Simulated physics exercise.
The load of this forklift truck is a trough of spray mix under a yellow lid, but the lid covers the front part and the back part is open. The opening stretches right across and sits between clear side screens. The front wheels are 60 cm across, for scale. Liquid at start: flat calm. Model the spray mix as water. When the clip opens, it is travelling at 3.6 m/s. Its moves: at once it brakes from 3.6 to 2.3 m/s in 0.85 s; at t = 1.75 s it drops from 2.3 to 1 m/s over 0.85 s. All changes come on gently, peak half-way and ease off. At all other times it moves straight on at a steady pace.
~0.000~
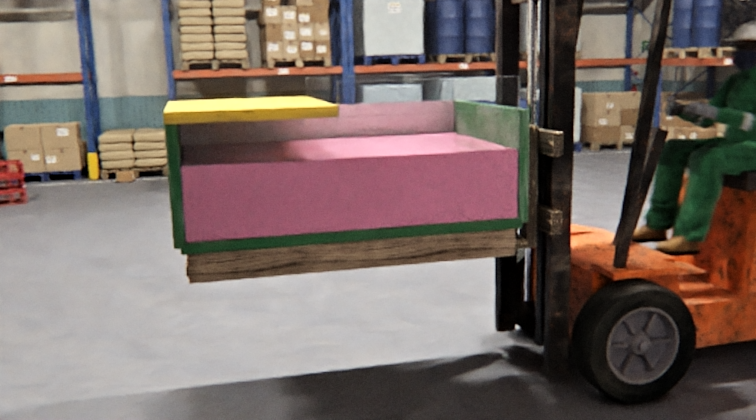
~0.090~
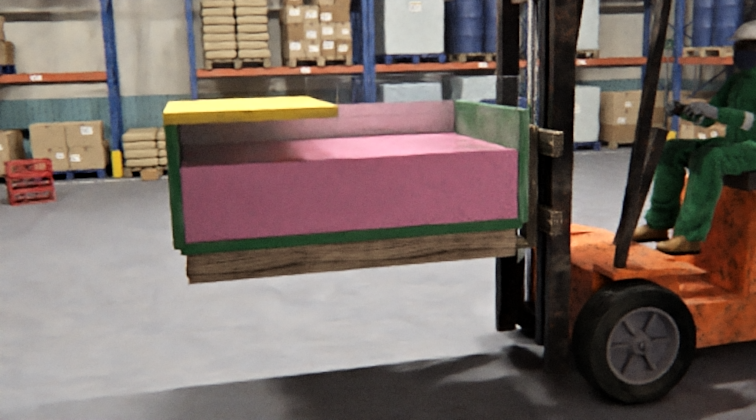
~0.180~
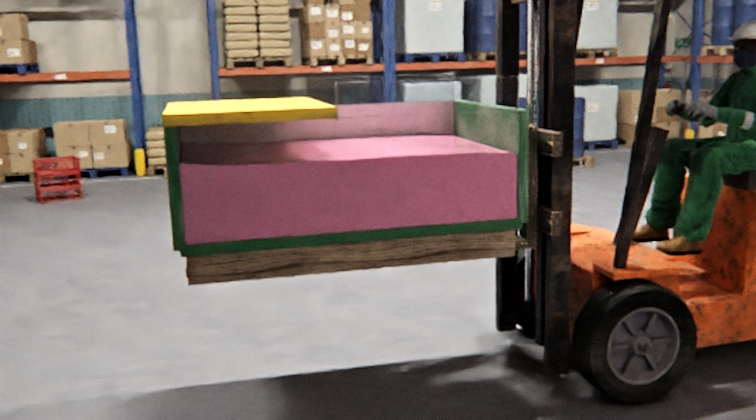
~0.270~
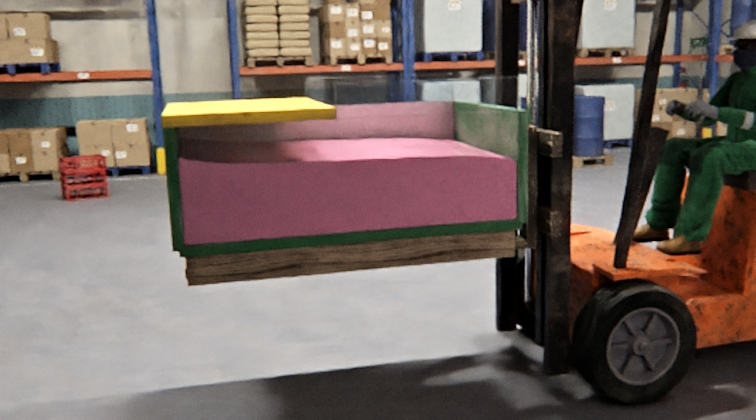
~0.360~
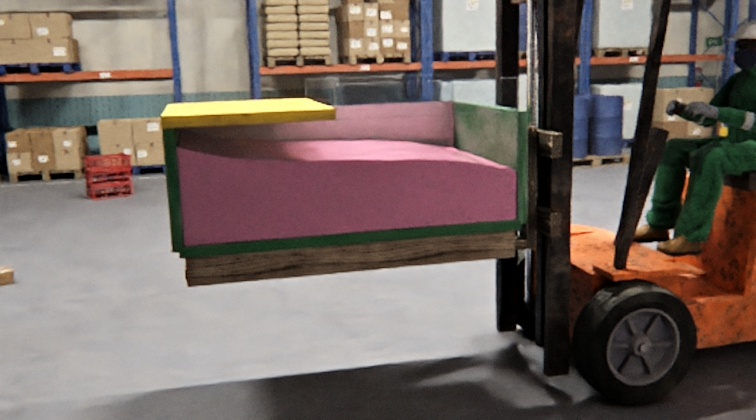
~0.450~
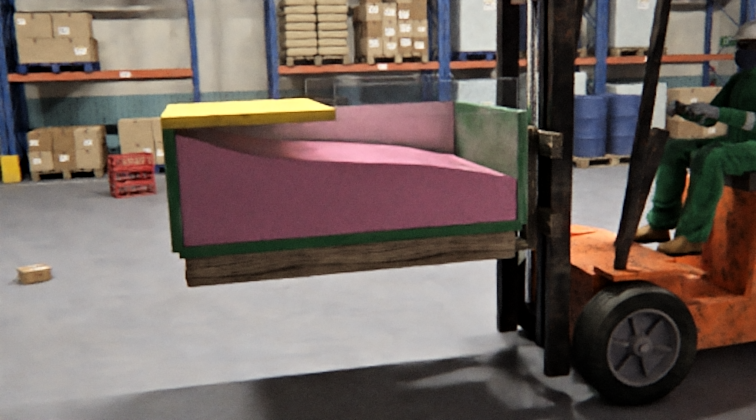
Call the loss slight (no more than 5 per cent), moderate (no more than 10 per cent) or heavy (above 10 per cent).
Slight.
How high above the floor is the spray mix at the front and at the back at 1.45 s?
Front: 30 cm; back: 42 cm.
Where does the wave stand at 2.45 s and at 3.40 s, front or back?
Higher at the forward side, then higher at the rear side.
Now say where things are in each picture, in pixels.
Level at the front (210, 168); level at the back (486, 152); the front is on the left; the opening runs from (519, 101) to (338, 108); a wheel hub at (648, 349), in the first picture.
Level at the front (209, 168); level at the back (486, 153), in the second picture.
Level at the front (209, 167); level at the back (486, 155), in the third picture.
Level at the front (208, 164); level at the back (485, 158), in the fourth picture.
Level at the front (207, 158); level at the back (485, 166), in the fifth picture.
Level at the front (205, 147); level at the back (485, 175); a wheel hub at (648, 351), in the sixth picture.
Then, 1.45 s in, the surface stands 30 cm on the front, 42 cm on the back; there is no loss.
Then, 2.45 s in, the surface stands 49 cm on the front, 16 cm on the back; there is no loss.
Then, 3.40 s in, the surface stands 25 cm on the front, 43 cm on the back; the loss stands at 1 per cent, over the back.
Then, 5.49 s in, the loss stands at 1 per cent, over the back, 6 of 432 litres.
